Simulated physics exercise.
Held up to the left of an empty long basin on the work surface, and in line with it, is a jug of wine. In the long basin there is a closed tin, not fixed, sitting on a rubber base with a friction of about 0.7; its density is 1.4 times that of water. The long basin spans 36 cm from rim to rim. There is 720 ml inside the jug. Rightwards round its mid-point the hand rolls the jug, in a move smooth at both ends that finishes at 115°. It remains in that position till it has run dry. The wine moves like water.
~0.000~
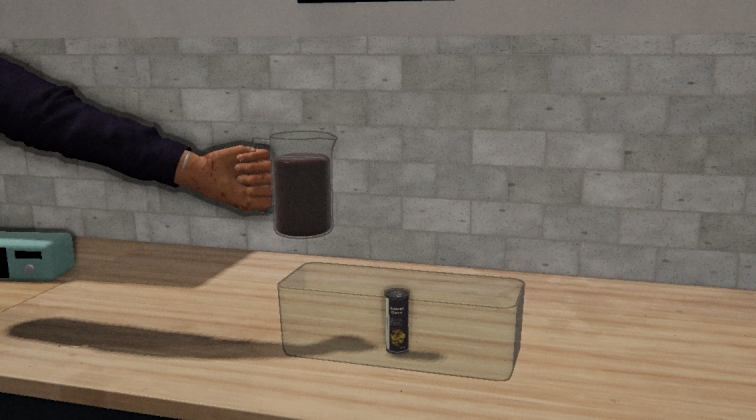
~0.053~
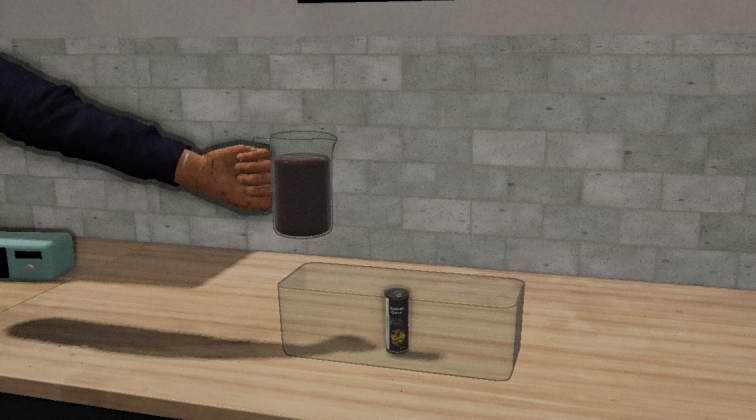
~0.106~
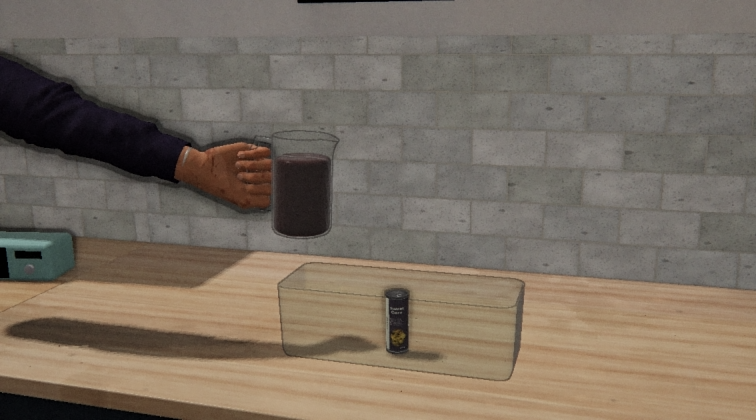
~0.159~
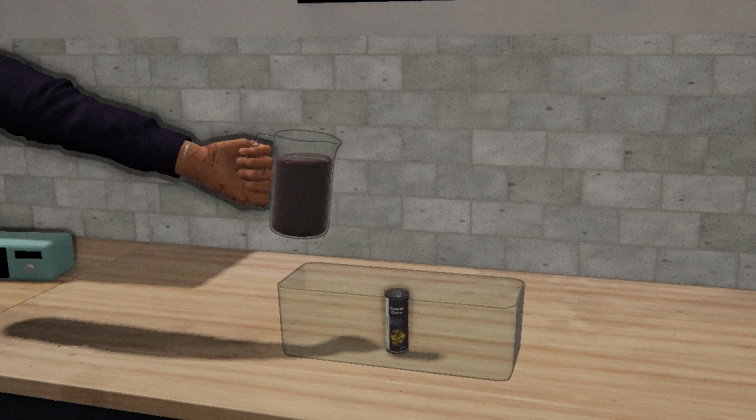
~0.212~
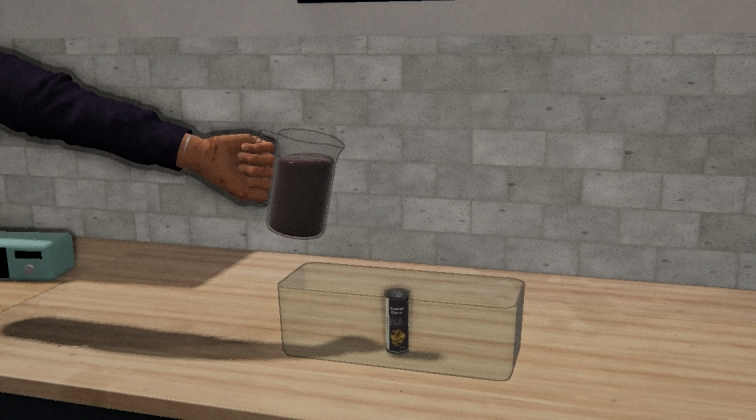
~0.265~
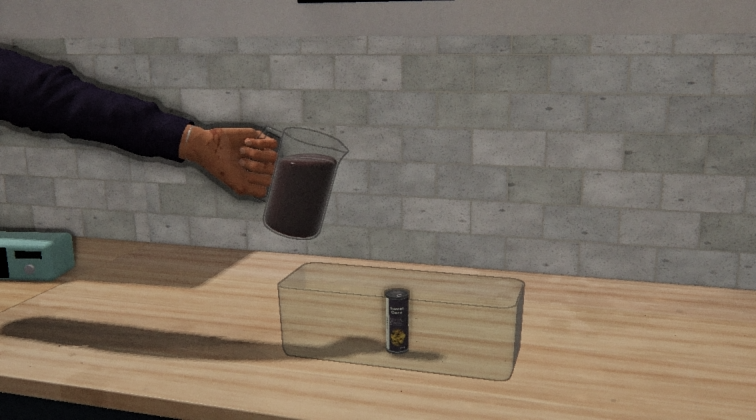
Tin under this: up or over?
It will make it through.
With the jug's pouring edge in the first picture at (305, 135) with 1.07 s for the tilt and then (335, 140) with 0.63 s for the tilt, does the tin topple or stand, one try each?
Trial 1 - tin stays standing; trial 2 - tin tips.
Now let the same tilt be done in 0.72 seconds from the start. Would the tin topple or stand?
Outcome - the tin comes down.
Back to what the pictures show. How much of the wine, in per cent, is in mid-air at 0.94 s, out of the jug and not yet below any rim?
Estimate: Around 22 per cent.
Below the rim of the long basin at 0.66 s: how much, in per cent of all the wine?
Roughly 1 percent.
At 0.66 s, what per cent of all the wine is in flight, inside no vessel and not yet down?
Roughly 12 percent.
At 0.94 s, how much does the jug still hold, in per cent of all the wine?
32 %.
After 0.66 s the tilt is 78° and 88 per cent is still to pour; the tin stands where it began.
After 0.94 s the tilt is 111° and 31 per cent is still to pour; the tin stands where it began.
After 1.24 s the tilt is 115° and 1 per cent is still to pour; the tin stands 2 cm from where it began.
After 1.57 s the tilt is 115° and 0 per cent is still to pour; the tin stands 1 cm from where it began.
In the end the tin stands 1 cm from where it began.
